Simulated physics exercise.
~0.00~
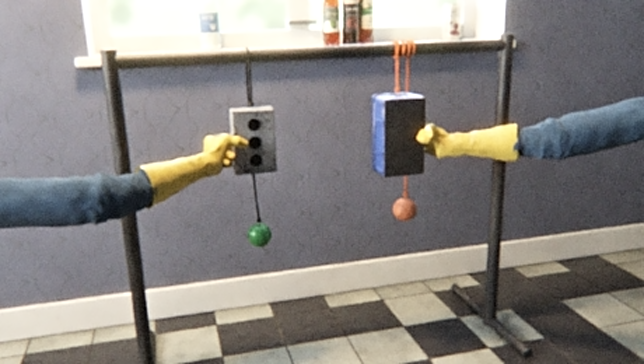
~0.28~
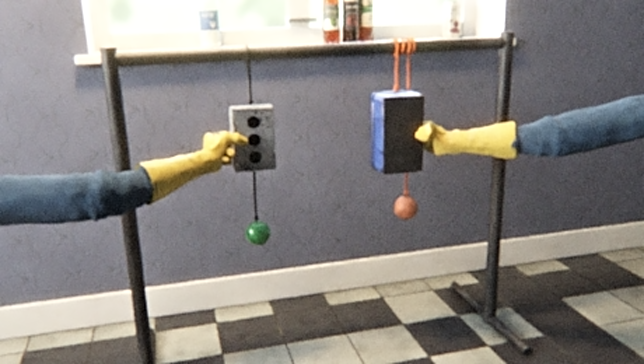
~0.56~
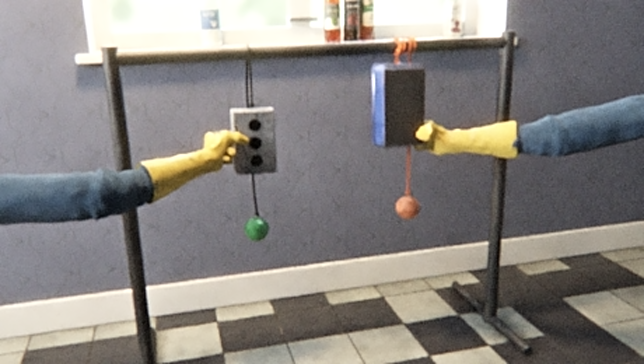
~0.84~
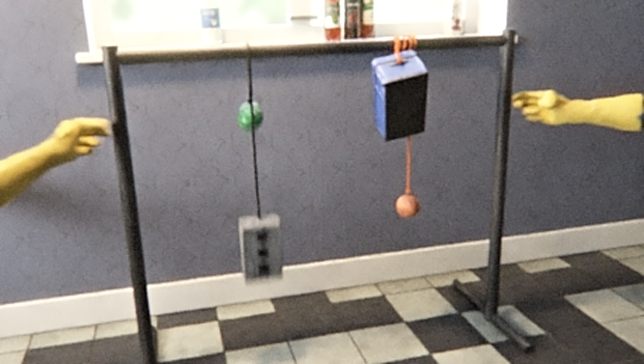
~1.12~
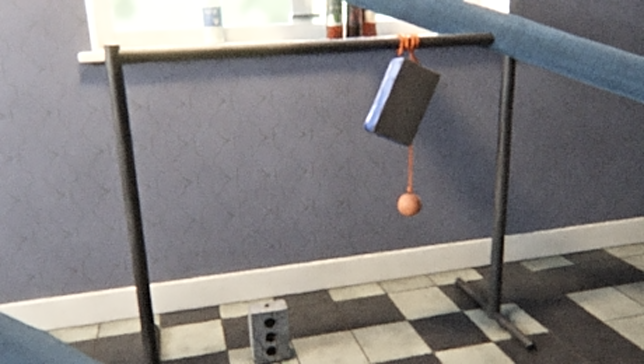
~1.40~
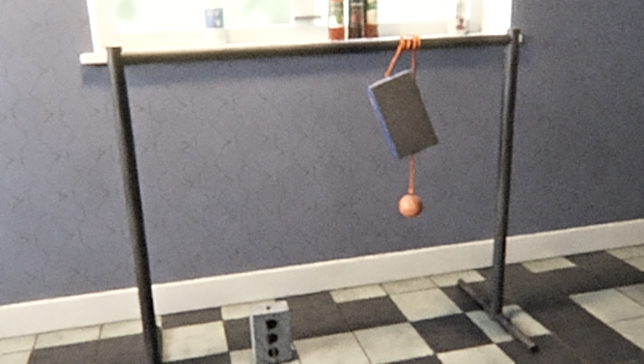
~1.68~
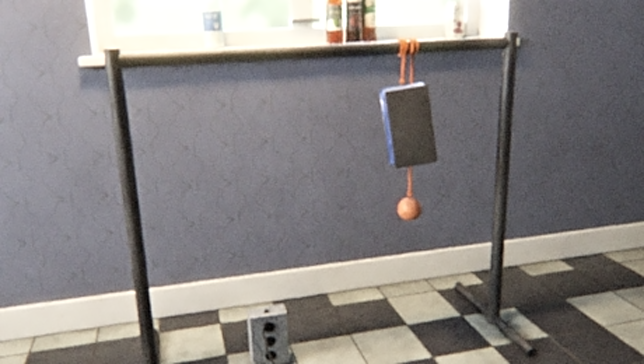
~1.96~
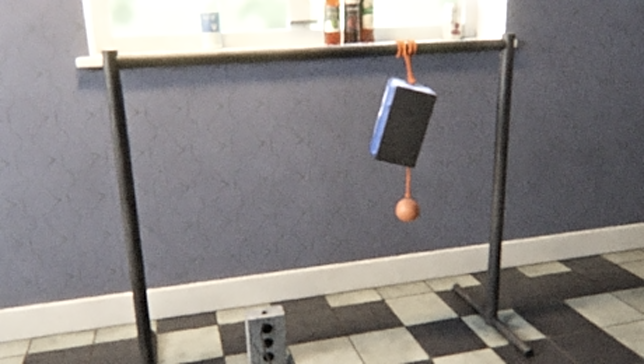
In a tiled room, gloved hands release a paver that drops while a blue case stays hanging.
